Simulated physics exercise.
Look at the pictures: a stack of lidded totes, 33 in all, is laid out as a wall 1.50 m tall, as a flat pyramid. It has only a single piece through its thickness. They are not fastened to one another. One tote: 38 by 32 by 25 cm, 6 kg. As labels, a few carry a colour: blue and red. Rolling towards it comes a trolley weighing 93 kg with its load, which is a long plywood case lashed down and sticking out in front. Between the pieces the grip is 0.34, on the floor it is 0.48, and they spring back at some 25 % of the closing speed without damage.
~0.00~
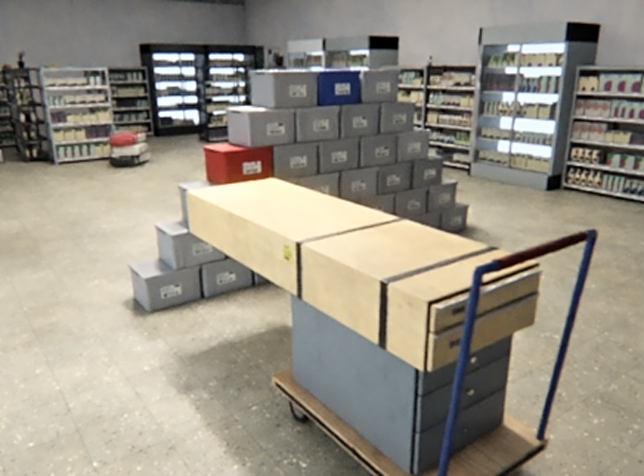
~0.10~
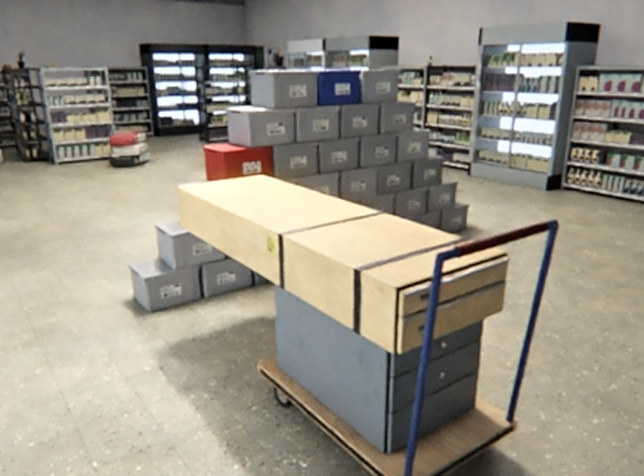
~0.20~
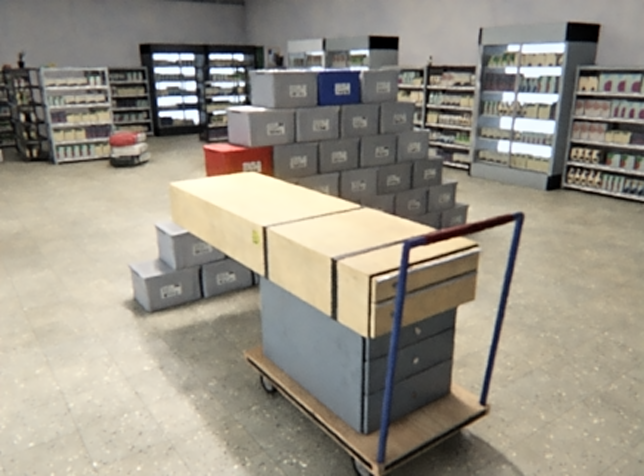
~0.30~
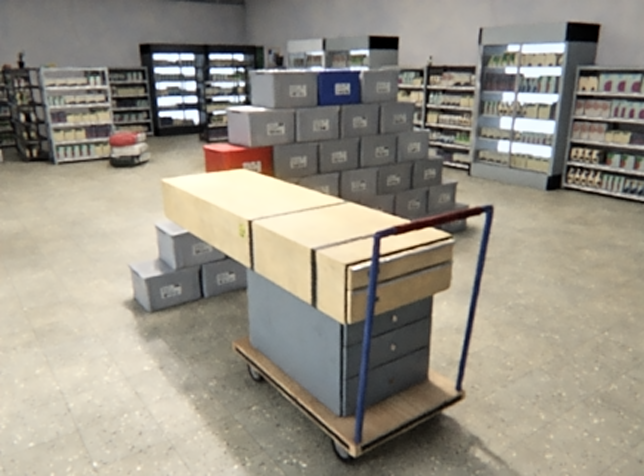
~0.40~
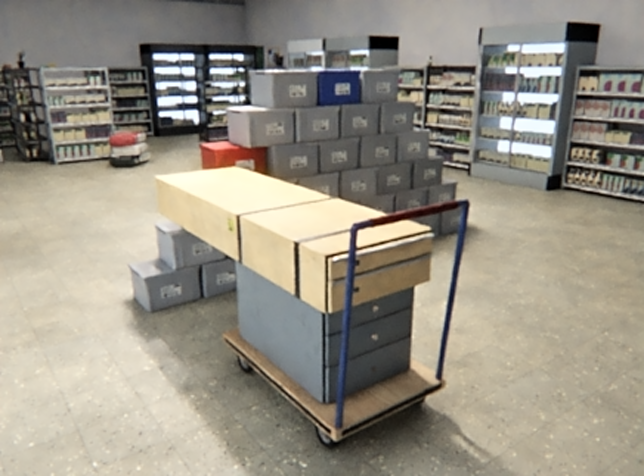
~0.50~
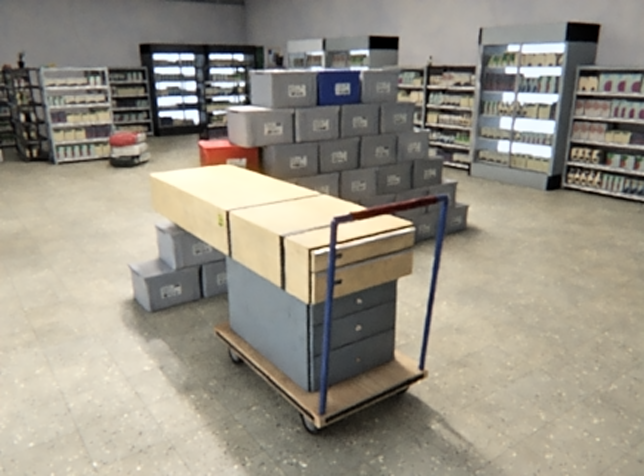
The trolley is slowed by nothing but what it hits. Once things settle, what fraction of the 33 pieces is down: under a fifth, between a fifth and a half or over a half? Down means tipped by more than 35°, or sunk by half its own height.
Under a fifth.
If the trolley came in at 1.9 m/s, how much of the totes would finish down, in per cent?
At that speed, around 10 percent of them would finish down.
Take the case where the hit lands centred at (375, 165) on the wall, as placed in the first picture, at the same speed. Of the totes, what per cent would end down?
With that change, something like 40 per cent of them end down.
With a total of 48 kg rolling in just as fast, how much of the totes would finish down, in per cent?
I'd guess something like 10 per cent of them end down.
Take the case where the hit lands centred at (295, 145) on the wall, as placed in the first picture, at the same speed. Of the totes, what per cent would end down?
Then about 30 per cent.
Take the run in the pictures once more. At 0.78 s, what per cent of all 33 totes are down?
By then 5 per cent.
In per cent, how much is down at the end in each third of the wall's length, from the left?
Left 20 %, middle 0 %, right 0 %.
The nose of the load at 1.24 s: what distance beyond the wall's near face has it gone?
Measured: Approx. 85 cm.
After 0.78 s, load 46 cm past the wall's line, still rolling; 1 of the 33 totes down; red tote 7° from how it stood.
After 1.24 s, load 84 cm past the wall's line, still rolling; 2 of the 33 totes down; red tote on its side.
In the end (2.1 s), load 1.08 m past the wall's line, stopped; 2 of the 33 totes down; red tote on its side; blue tote unmoved. That is 6 per cent. From the last view, middles, red tote near (240, 234), blue tote near (328, 87).
